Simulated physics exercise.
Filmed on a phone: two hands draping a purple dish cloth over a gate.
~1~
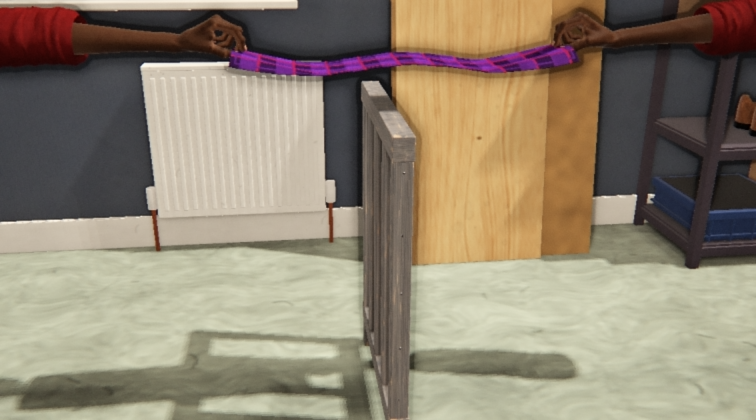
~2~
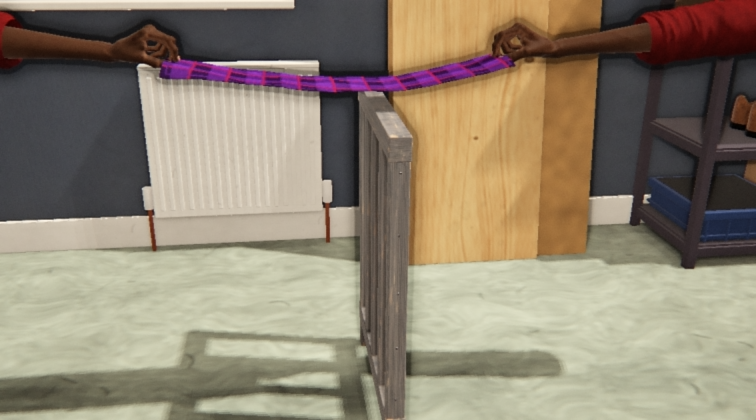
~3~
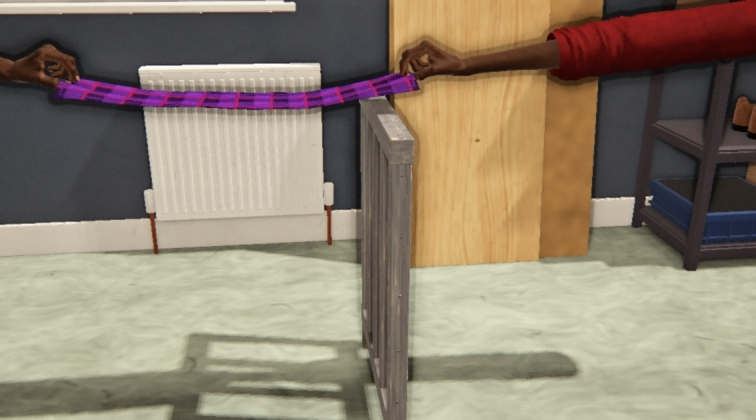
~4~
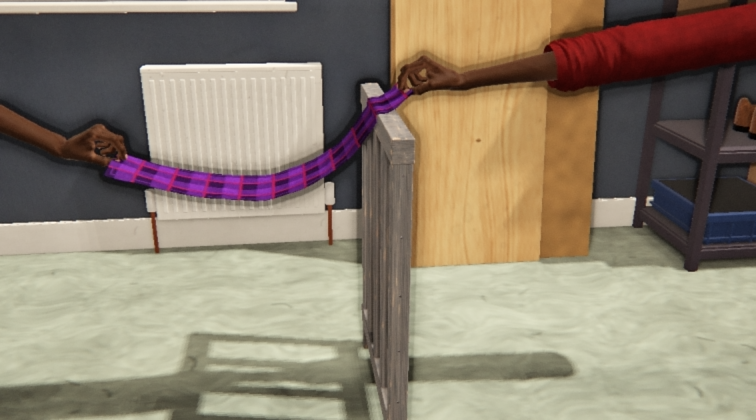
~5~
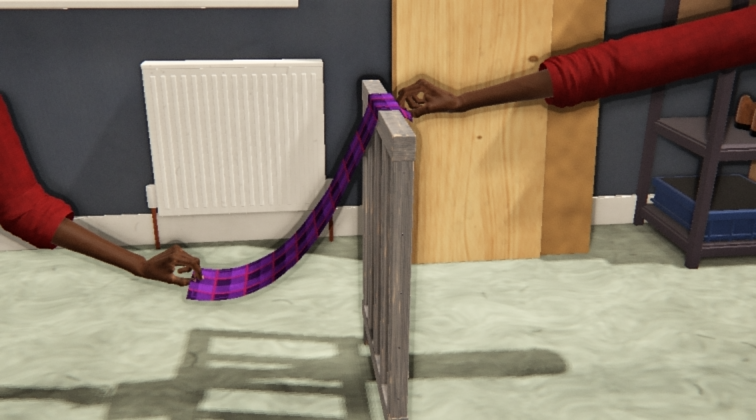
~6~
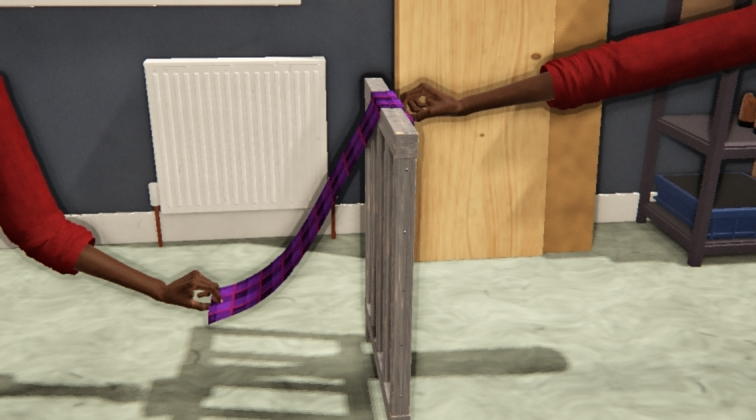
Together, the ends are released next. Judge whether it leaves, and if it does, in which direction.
I'd expect it to be off on the left.
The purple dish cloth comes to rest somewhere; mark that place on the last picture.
In the last view it ends up close to (325, 395).
Then, 0.36 s past the final frame, dish cloth clear of the top and falling near (323, 327).
Then, 0.60 s past the final frame, dish cloth in a heap on the floor near (325, 393).
When it is over, dish cloth in a heap on the floor near (324, 395). The purple dish cloth drops leftwards.
